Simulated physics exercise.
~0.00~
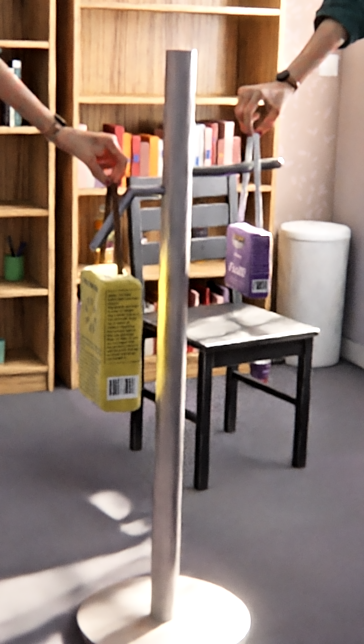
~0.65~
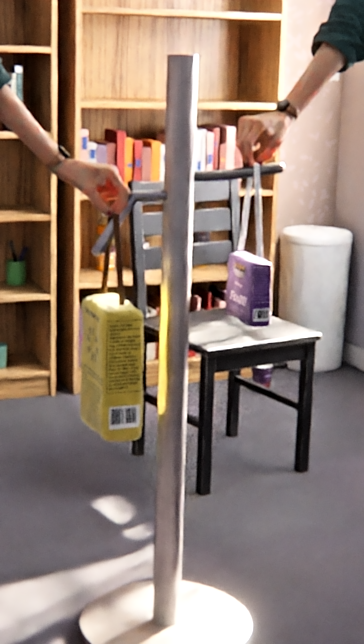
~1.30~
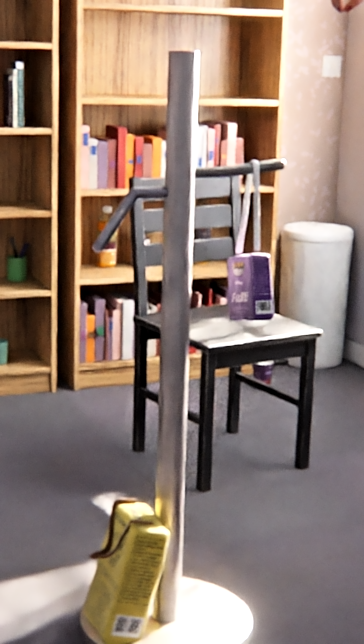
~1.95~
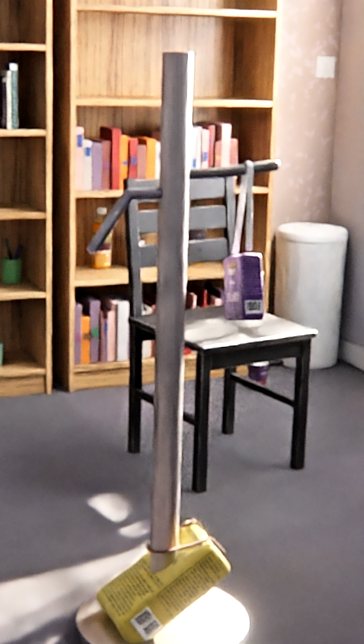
In a room with bookshelves, two hands release hanging packages; the yellow falls, the purple stays.
